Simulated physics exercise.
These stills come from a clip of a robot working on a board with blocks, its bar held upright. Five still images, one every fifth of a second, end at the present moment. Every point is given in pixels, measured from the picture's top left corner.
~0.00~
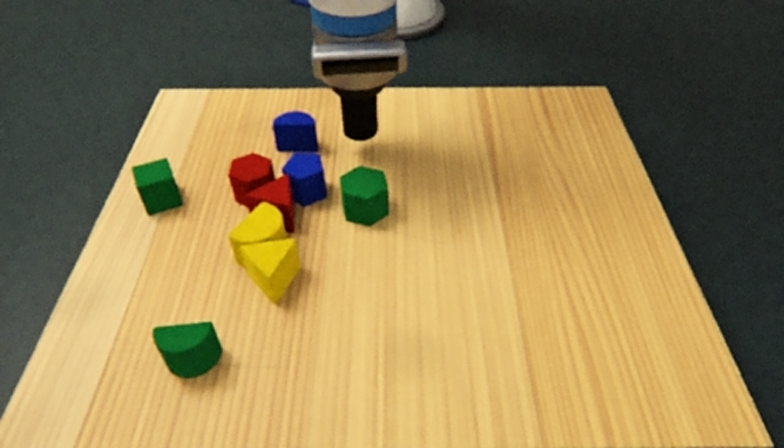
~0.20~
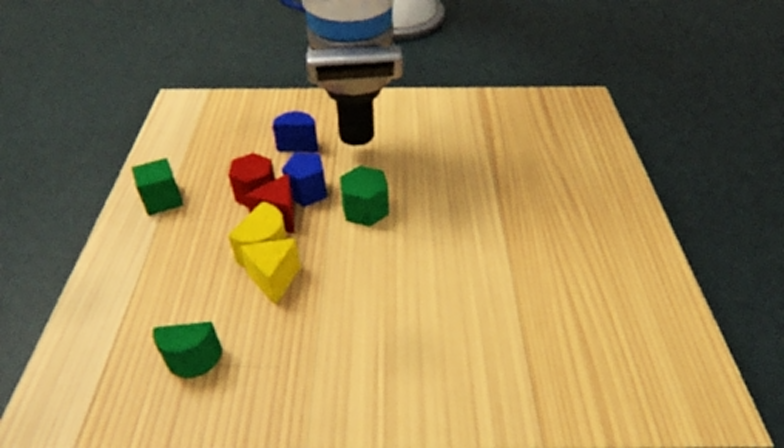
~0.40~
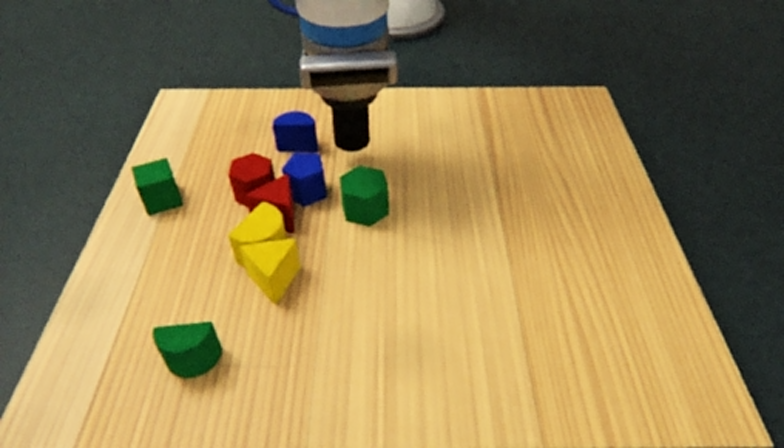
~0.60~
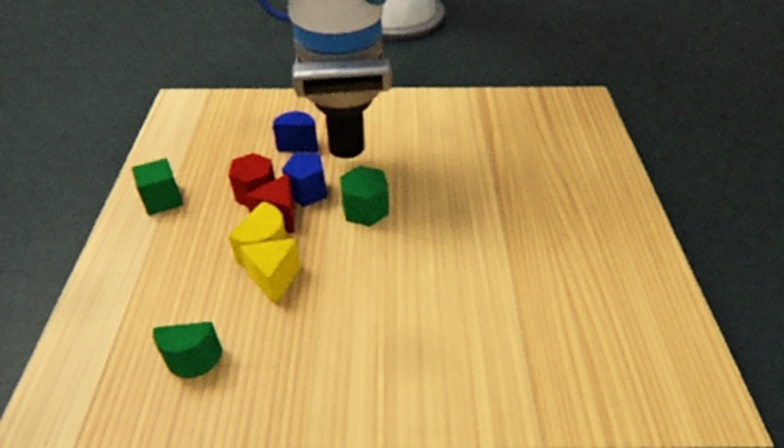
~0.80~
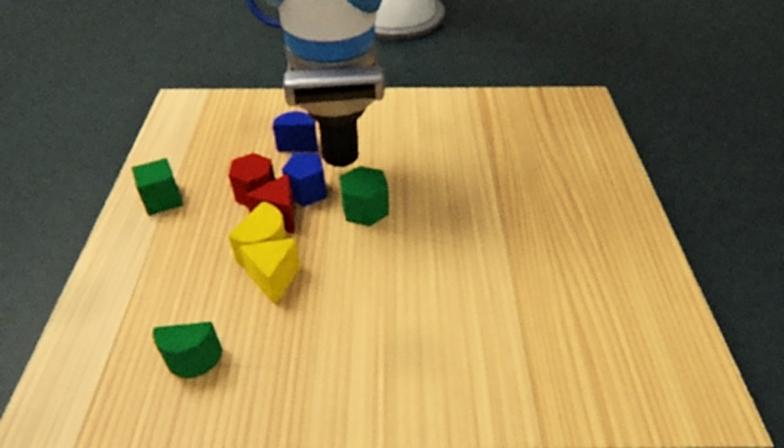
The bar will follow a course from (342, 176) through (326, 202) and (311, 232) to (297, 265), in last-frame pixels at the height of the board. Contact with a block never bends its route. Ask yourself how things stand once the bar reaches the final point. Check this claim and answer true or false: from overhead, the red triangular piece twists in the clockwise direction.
The statement is false.
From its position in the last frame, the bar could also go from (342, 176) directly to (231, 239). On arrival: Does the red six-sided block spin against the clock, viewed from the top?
Going by the path, no.
On the path given first. One third of the way, bar at (324, 182); red six-sided block at (240, 164); yellow half-round block at (255, 226); red triangular piece at (254, 193), turned 40° anticlockwise; blue five-sided block at (281, 174), turned 55° clockwise; green six-sided block at (363, 184), turned 15° anticlockwise.
Two thirds of the way, bar at (308, 212); red six-sided block at (240, 164); yellow half-round block at (255, 226); red triangular piece at (247, 195), turned 40° anticlockwise; blue five-sided block at (277, 178), turned 85° clockwise; green six-sided block at (363, 186), turned 25° anticlockwise.
At the end, bar at (293, 245); red six-sided block at (240, 164); yellow half-round block at (250, 229); yellow triangular piece at (262, 264), turned 20° clockwise; red triangular piece at (247, 195), turned 40° anticlockwise; blue five-sided block at (277, 178), turned 85° clockwise; green six-sided block at (363, 186), turned 25° anticlockwise.
